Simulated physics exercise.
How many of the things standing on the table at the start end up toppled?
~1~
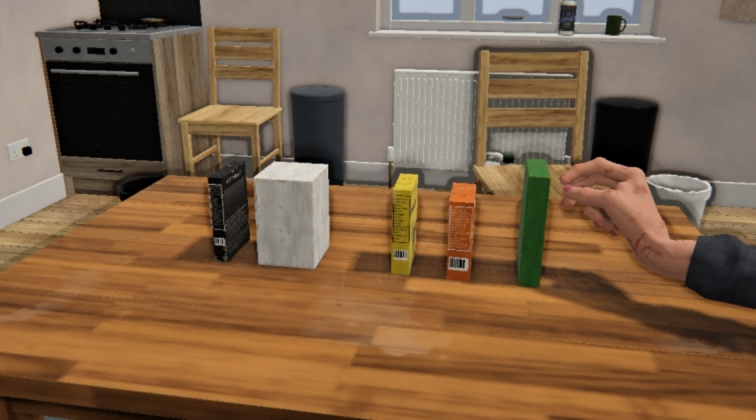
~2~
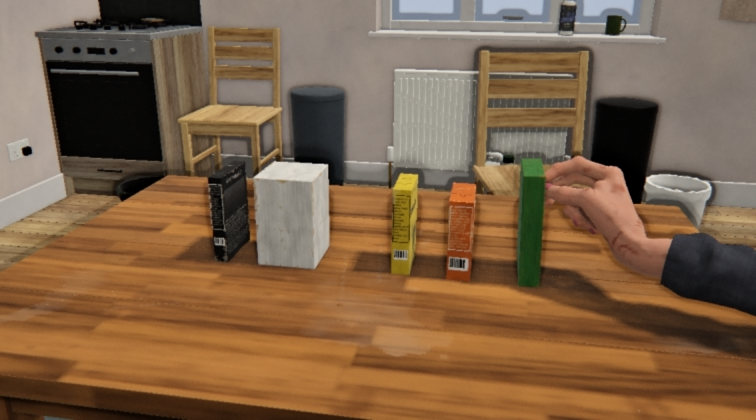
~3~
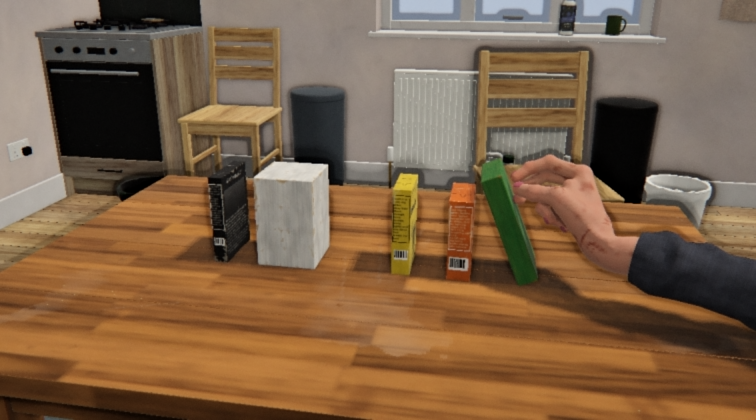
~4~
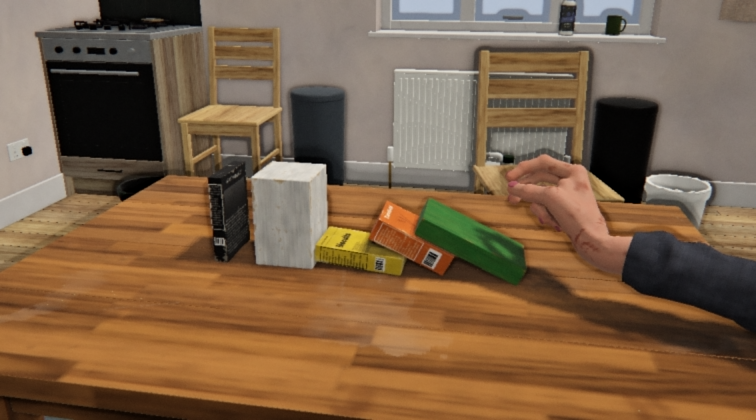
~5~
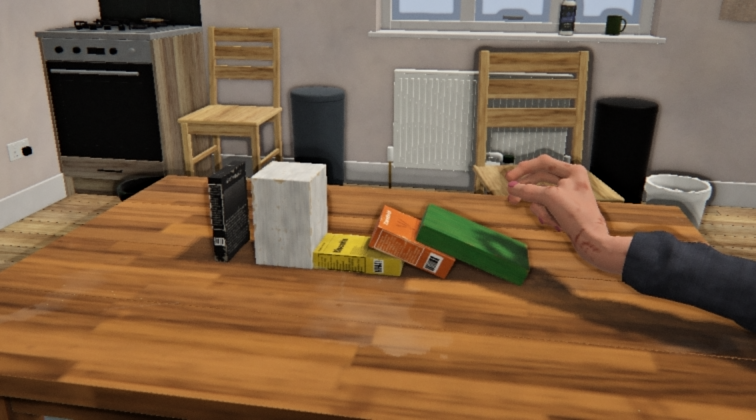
Three of them end up toppled, namely the green board, the orange packet and the yellow packet.
